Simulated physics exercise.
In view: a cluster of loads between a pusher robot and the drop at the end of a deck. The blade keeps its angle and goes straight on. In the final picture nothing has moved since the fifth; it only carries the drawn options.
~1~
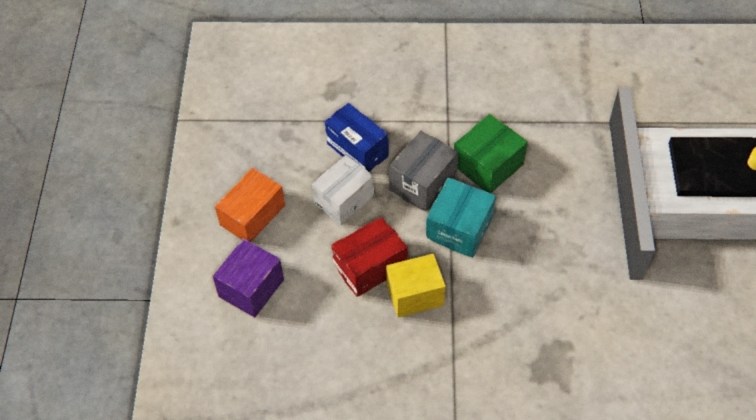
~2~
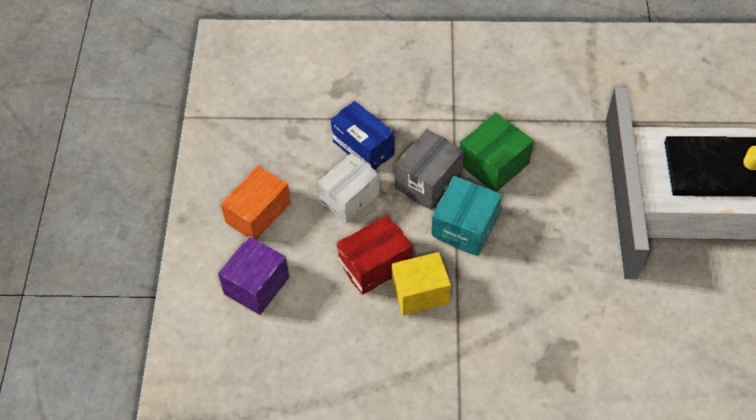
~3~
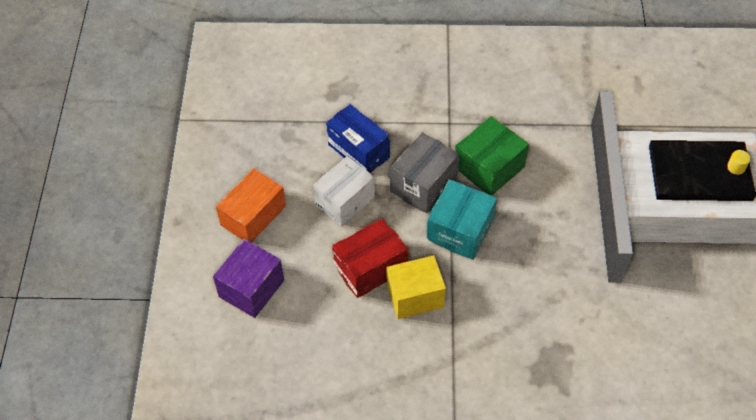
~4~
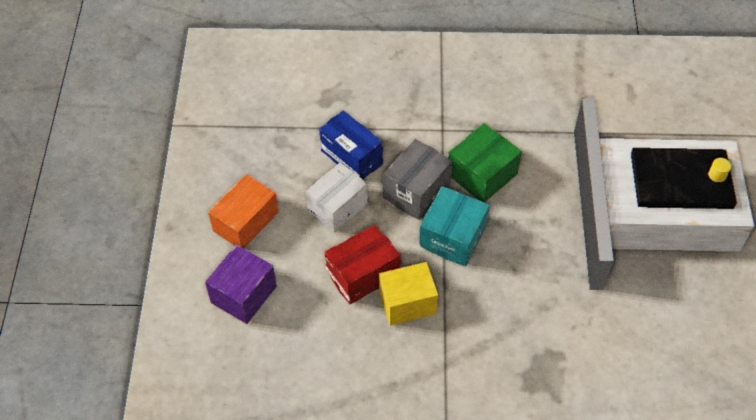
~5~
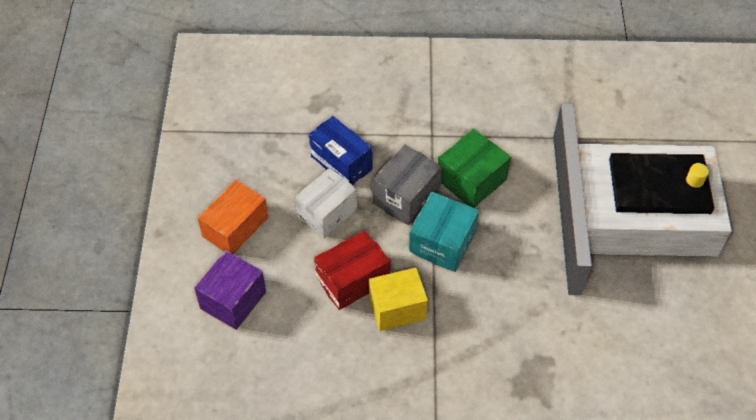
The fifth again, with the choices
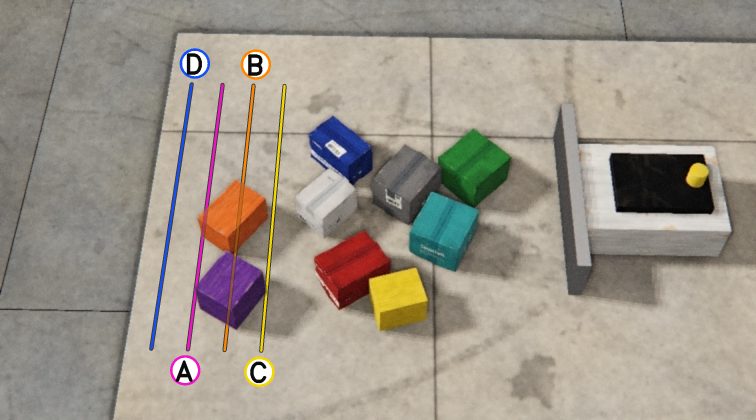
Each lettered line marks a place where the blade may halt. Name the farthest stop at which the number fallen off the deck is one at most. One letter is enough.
It should halt at B.
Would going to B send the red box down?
By then, no.
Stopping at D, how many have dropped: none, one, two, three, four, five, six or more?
Six or more.
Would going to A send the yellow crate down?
No.
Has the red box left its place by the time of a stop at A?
By then, yes.
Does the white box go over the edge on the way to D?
By then, yes.
On the marked copy, A at (207, 206); B at (240, 207); C at (274, 207); D at (173, 205).
With B. Early on, robot (533, 180); white box (317, 208); green box (408, 162).
Further on, robot (412, 177); orange crate (224, 214); white box (243, 246).
At the end, robot (319, 176); orange crate (147, 210); blue parcel (175, 145); none fallen.
As for the rest, A drops three; C is within the limit but short; D drops six.
